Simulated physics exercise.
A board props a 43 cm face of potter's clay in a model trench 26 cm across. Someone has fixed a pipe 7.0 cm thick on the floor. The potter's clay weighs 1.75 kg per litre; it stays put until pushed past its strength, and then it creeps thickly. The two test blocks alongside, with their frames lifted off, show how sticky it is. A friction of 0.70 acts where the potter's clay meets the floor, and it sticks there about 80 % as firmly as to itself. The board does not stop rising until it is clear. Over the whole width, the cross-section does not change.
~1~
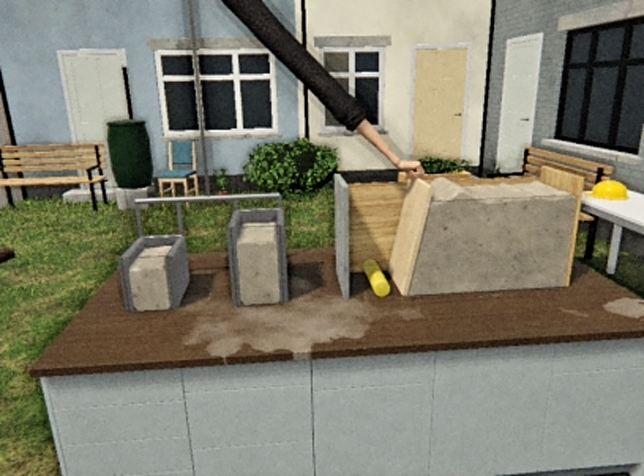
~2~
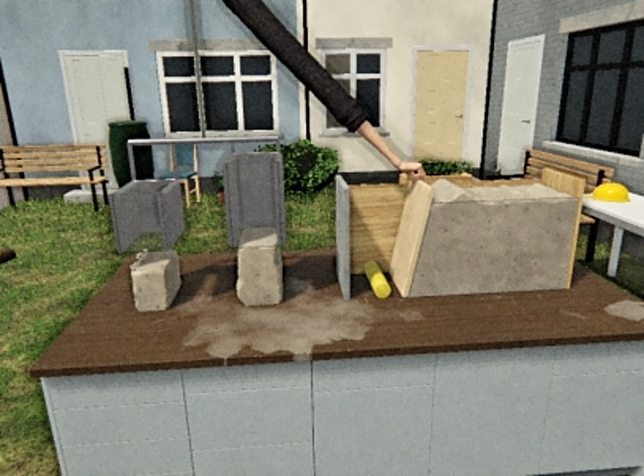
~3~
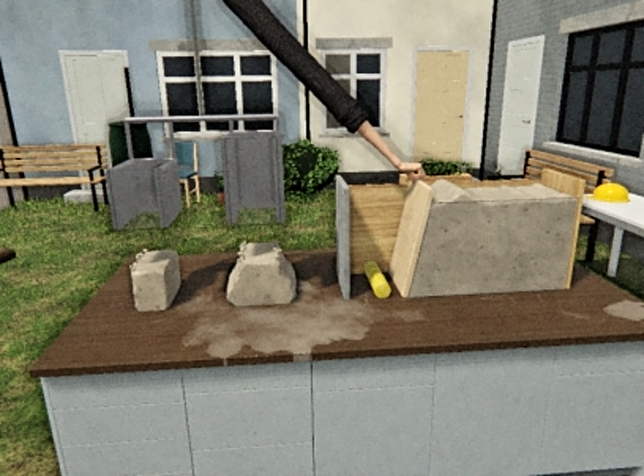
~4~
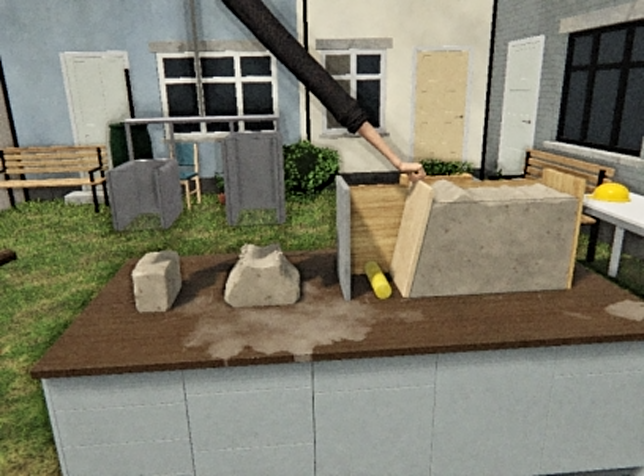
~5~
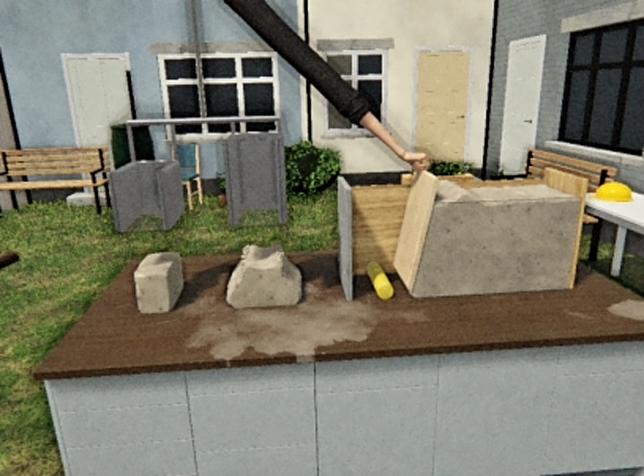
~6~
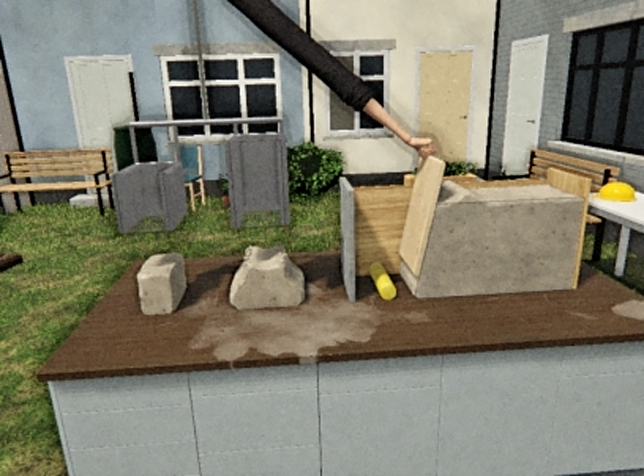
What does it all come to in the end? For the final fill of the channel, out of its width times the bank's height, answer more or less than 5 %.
The answer is more.
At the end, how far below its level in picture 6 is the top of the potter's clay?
The gap comes to about 3.5 centimetres.
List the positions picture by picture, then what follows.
The first picture shows top of the board at (431, 201), not yet moved; top of the potter's clay at (471, 192); blocks stand 20 cm, 30 cm (left to right).
The second picture shows top of the board at (431, 202), not yet moved; top of the potter's clay at (472, 194); blocks stand 20 cm, 28 cm (left to right).
The third picture shows top of the board at (431, 202), not yet moved; top of the potter's clay at (472, 194); blocks stand 19 cm, 21 cm (left to right).
The fourth picture shows top of the board at (432, 203), not yet moved; top of the potter's clay at (472, 194); blocks stand 19 cm, 20 cm (left to right).
The fifth picture shows top of the board at (436, 192), moved 4.8 cm; top of the potter's clay at (474, 194); blocks stand 19 cm, 20 cm (left to right).
The sixth picture shows top of the board at (443, 176), moved 12 cm; top of the potter's clay at (476, 195); blocks stand 19 cm, 20 cm (left to right).
Then, 0.35 s after the last picture, the face still stands, with nothing on top of the pipe; the channel is 1 % full.
Then, 0.76 s after the last picture, the fallen stuff reaches 30 % of the way across, with nothing on top of the pipe; the channel is 11 % full.
Then, 1.18 s after the last picture, the fallen stuff reaches 33 % of the way across, with 4 mm on top of the pipe; the channel is 13 % full.
Then, 1.59 s after the last picture, the fallen stuff reaches 33 % of the way across, with 4 mm on top of the pipe; the channel is 13 % full.
Then, 1.64 s after the last picture, at the end, the fallen stuff reaches 33 % of the way across, with 4 mm on top of the pipe; the channel is 13 % full.
